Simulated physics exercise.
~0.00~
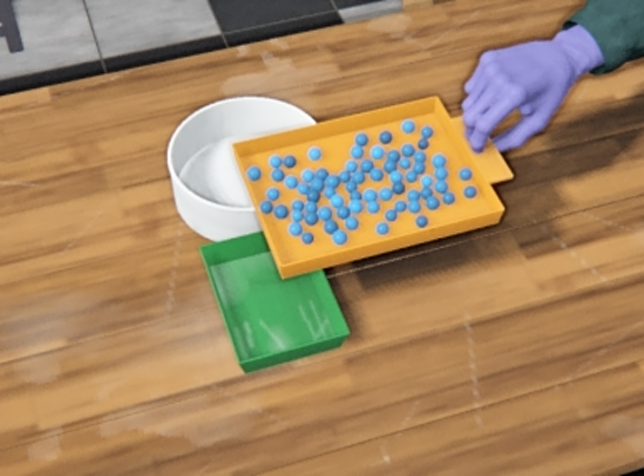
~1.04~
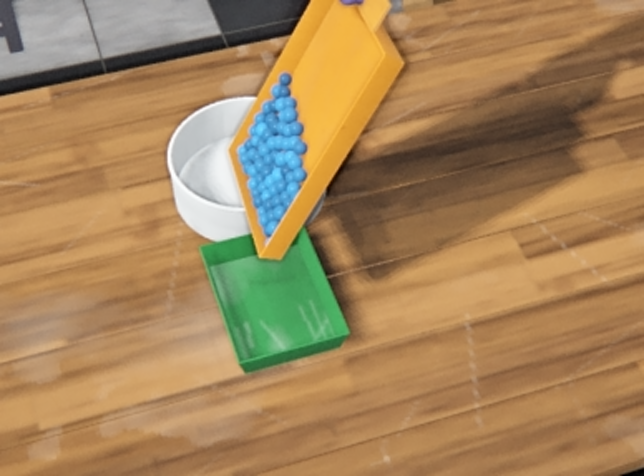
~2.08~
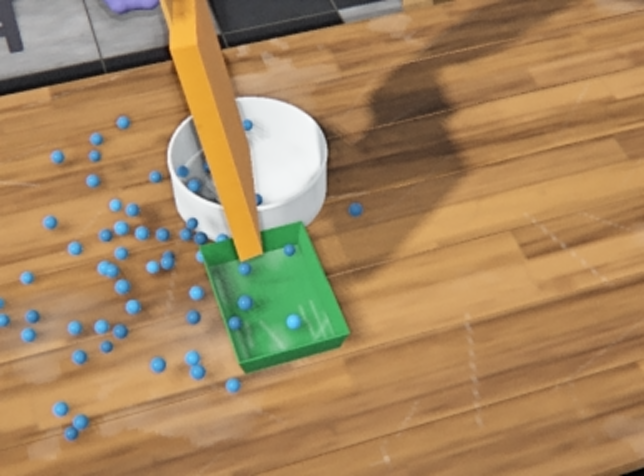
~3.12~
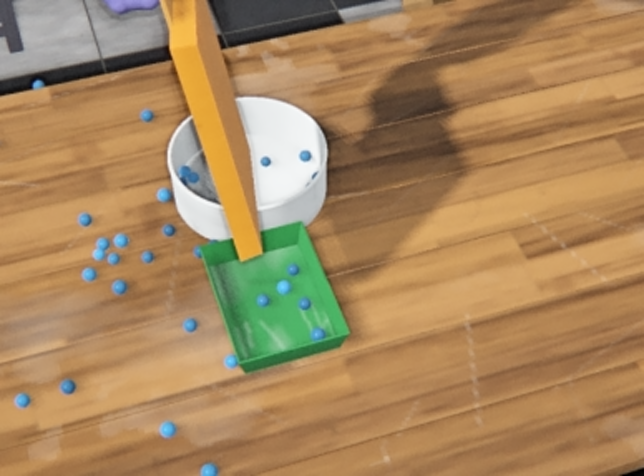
On a wooden tabletop, a purple-gloved hand tips an orange tray of blue balls, scattering most leftward outside a white pot and green tin.
